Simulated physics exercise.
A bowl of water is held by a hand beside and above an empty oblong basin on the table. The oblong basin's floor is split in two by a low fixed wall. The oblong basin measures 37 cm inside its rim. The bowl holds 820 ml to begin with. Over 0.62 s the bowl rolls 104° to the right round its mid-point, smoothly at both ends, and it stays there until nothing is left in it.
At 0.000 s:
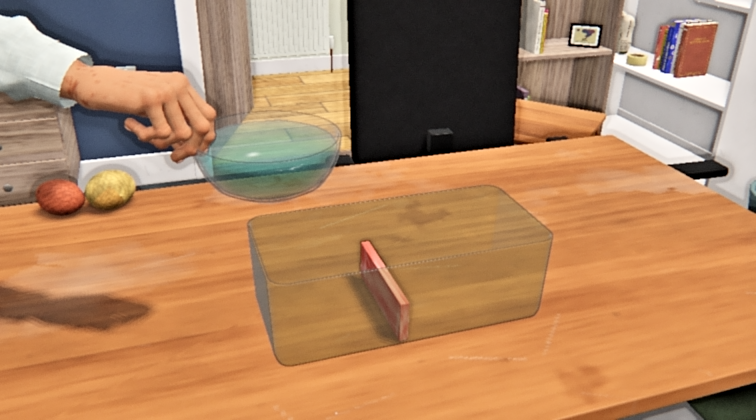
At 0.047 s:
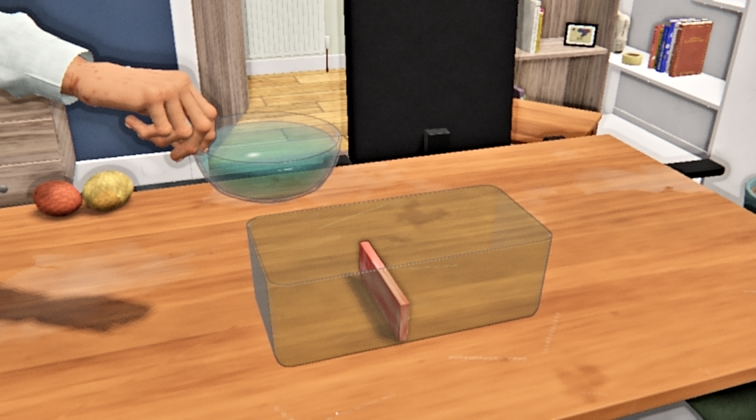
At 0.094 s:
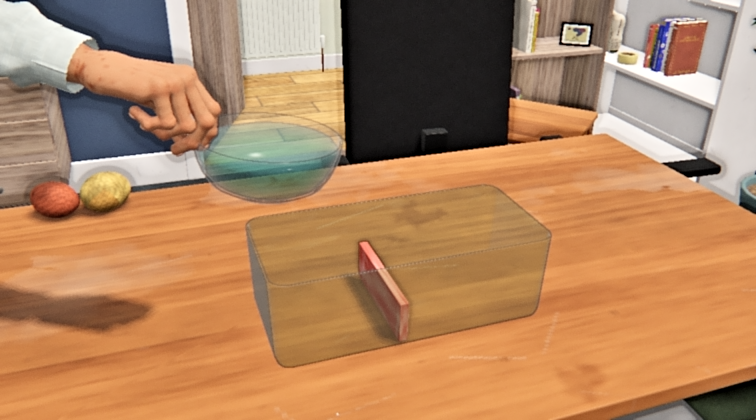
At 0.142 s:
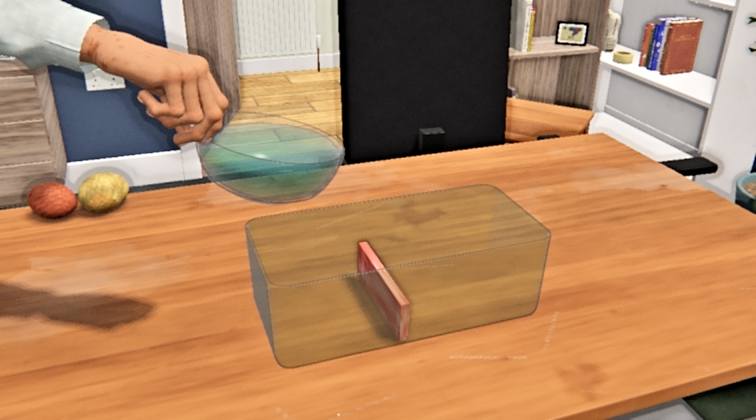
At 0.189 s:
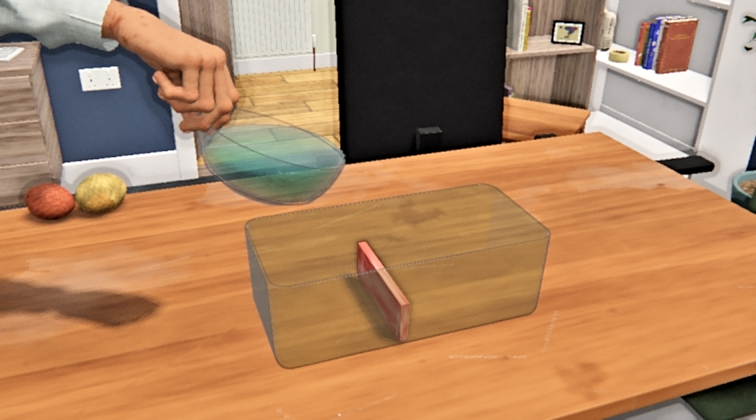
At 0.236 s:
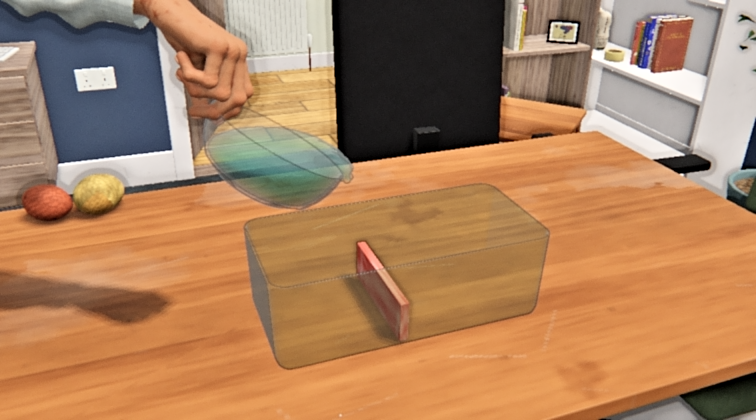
At the start, a hand holds a clear bowl of blue-green water, nearly level, above a wooden table, beside a see-through oblong basin with a low red wall inside. The hand then rises and turns, rolling the bowl gradually to the right until it leans steeply with its right rim lowered.
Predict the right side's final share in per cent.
The right side finishes with roughly 30 per cent.
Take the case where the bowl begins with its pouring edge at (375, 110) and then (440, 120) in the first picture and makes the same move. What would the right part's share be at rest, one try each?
About 80 %, then about 90 %.
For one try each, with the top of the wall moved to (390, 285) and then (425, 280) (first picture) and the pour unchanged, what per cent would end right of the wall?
Try 1: 35 %; try 2: 30 %.
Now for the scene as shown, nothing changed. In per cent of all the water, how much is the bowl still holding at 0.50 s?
Roughly 8 %.
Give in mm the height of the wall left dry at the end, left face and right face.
About 36 mm on the left, about 50 mm on the right.
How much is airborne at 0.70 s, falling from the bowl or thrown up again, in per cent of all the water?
Around 7 per cent of the liquid is in flight.
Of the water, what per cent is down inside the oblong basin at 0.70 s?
94 per cent, give or take a little.
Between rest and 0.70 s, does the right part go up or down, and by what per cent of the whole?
Net gain of about 2.
Then, 0.50 s in, the tilt is 95° and 8 per cent is still to pour, 42 is left of the wall and 26 right of it.
Then, 0.70 s in, the tilt is 104° and 0 per cent is still to pour, 65 is left of the wall and 28 right of it.
Then, 0.90 s in, the tilt is 104° and 0 per cent is still to pour, 65 is left of the wall and 30 right of it.
Then, 1.12 s in, the tilt is 104° and 0 per cent is still to pour, 65 is left of the wall and 30 right of it.
Finally, 65 per cent lies left of the wall, 30 right of it and 5 outside.
